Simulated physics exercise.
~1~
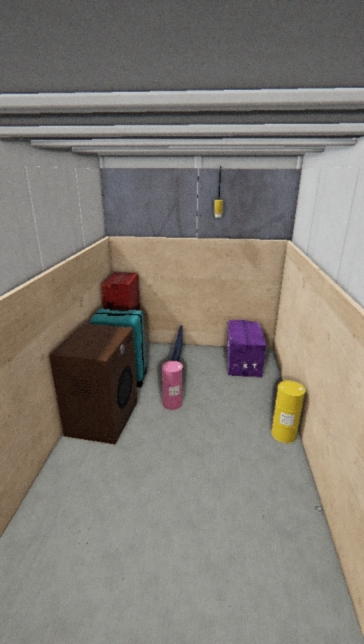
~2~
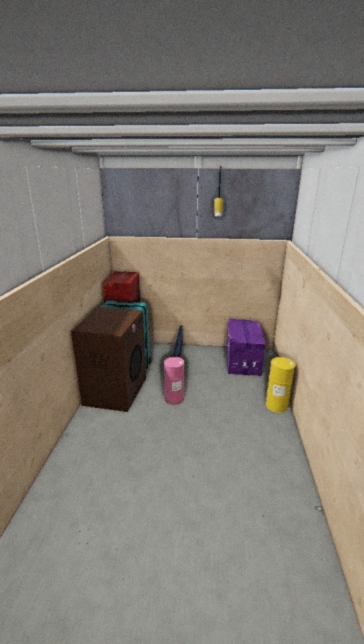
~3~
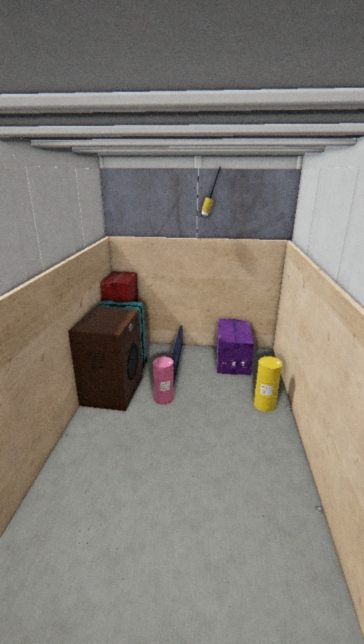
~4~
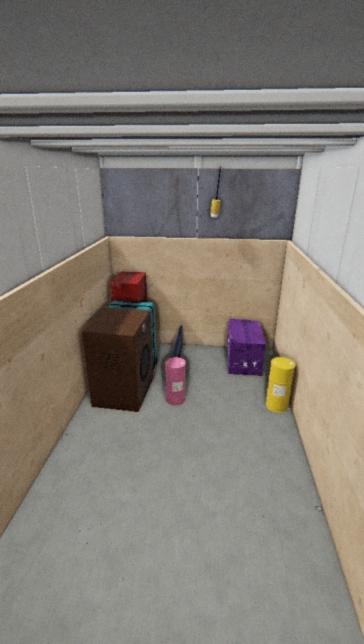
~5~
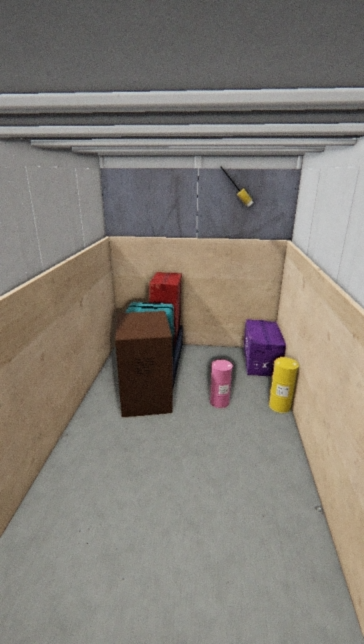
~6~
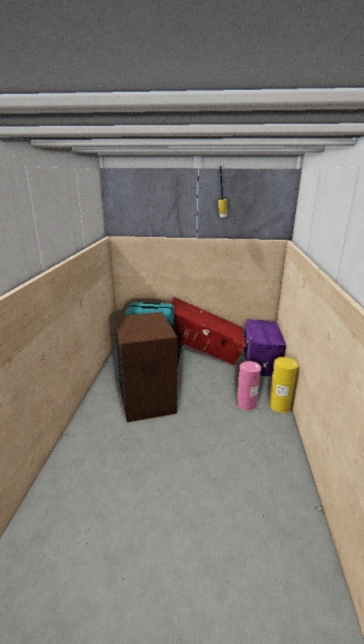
Van load bay with a swinging lamp, luggage and canisters shifting about, then sliding right as the red box topples onto its side.
